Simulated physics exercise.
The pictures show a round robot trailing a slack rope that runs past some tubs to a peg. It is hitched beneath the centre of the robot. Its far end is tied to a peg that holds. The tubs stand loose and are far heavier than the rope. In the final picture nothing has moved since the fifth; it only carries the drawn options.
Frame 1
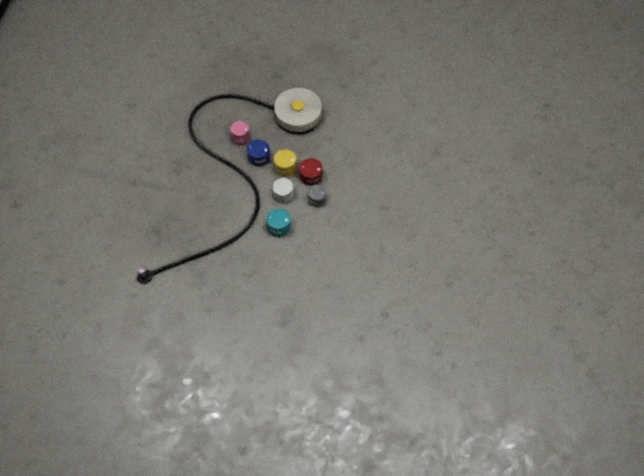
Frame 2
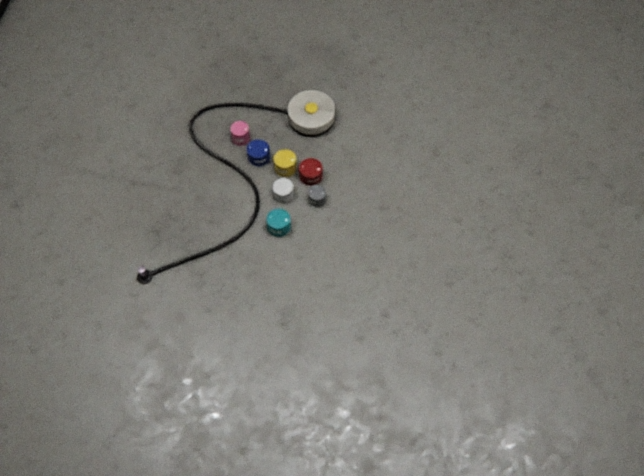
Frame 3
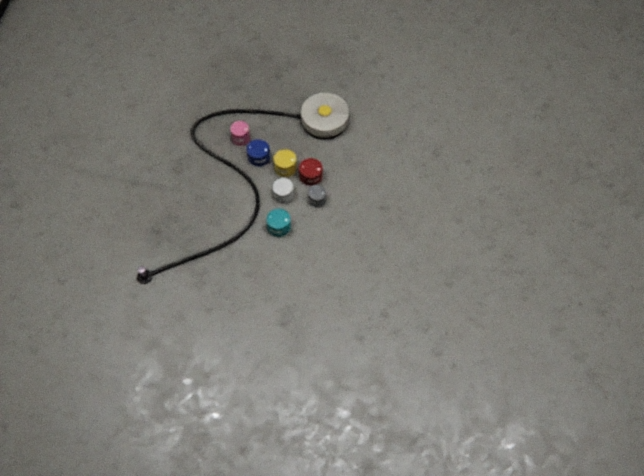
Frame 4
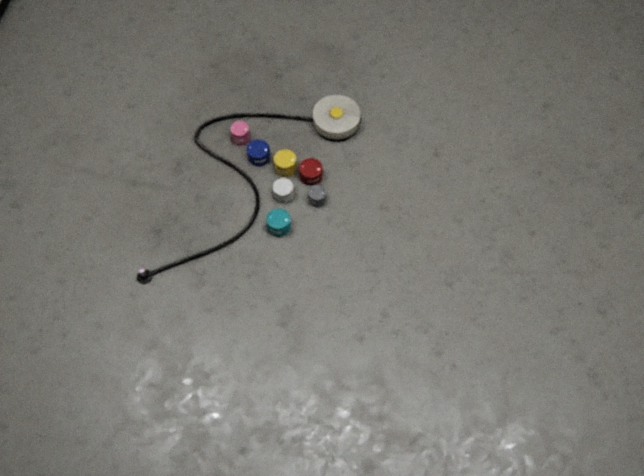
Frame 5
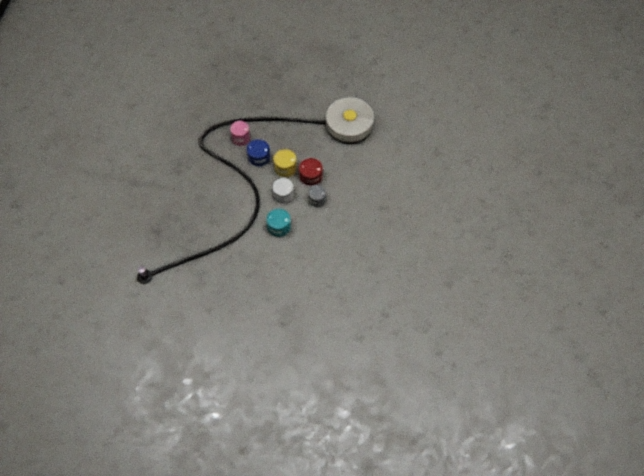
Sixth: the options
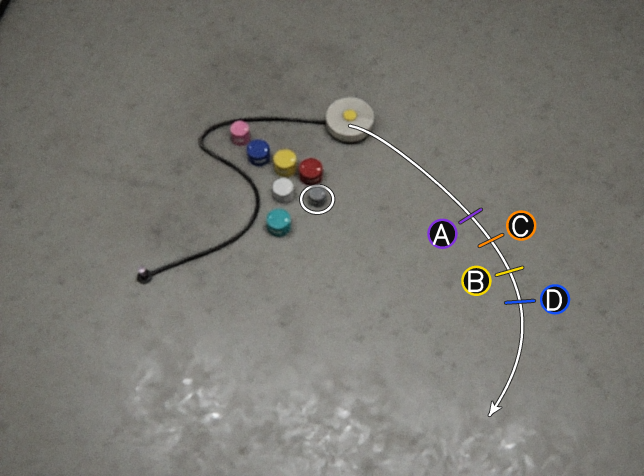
To begin with, a round white robot with a yellow centre sits above a cluster of small coloured tubs, a black cord curving from it to a peg at lower left. The robot then slides slowly right and slightly downward, drawing the cord's upper bend closer around the pink tub, while the tubs stay still.
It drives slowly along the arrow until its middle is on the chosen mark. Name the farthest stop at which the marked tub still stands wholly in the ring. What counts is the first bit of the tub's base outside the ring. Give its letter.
Up to mark C.
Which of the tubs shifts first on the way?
The pink one.
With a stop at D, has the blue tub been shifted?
By then, yes.
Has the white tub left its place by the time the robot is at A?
No.
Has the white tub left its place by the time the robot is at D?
Yes.
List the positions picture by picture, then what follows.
Grey tub (317, 196); turquoise tub (279, 223); robot (298, 111), in the first frame.
Robot (312, 113); pink tub (240, 133), in the second frame.
Robot (325, 116); yellow tub (285, 163), in the third frame.
Robot (336, 118); red tub (311, 172), in the fourth frame.
Robot (350, 121); turquoise tub (279, 223); peg (143, 273); pink tub (240, 133), in the fifth frame.
On the marked copy, A at (471, 216); B at (510, 271); C at (491, 240); D at (520, 302); the ring at (317, 199); the route from (350, 126) via (491, 240) to (490, 415).
Taking C. A third of the way, robot (406, 152); grey tub (317, 196).
Two thirds of the way, robot (454, 193); pink tub (246, 142); grey tub (317, 196).
When it is over, robot (492, 236); pink tub (249, 184); blue tub (268, 176); yellow tub (290, 171); red tub (312, 174); grey tub (317, 196); the grey tub is still in its ring.
As for the rest, A is safe but short; B drags the ringed tub to (321, 212); D drags the ringed tub to (326, 230).
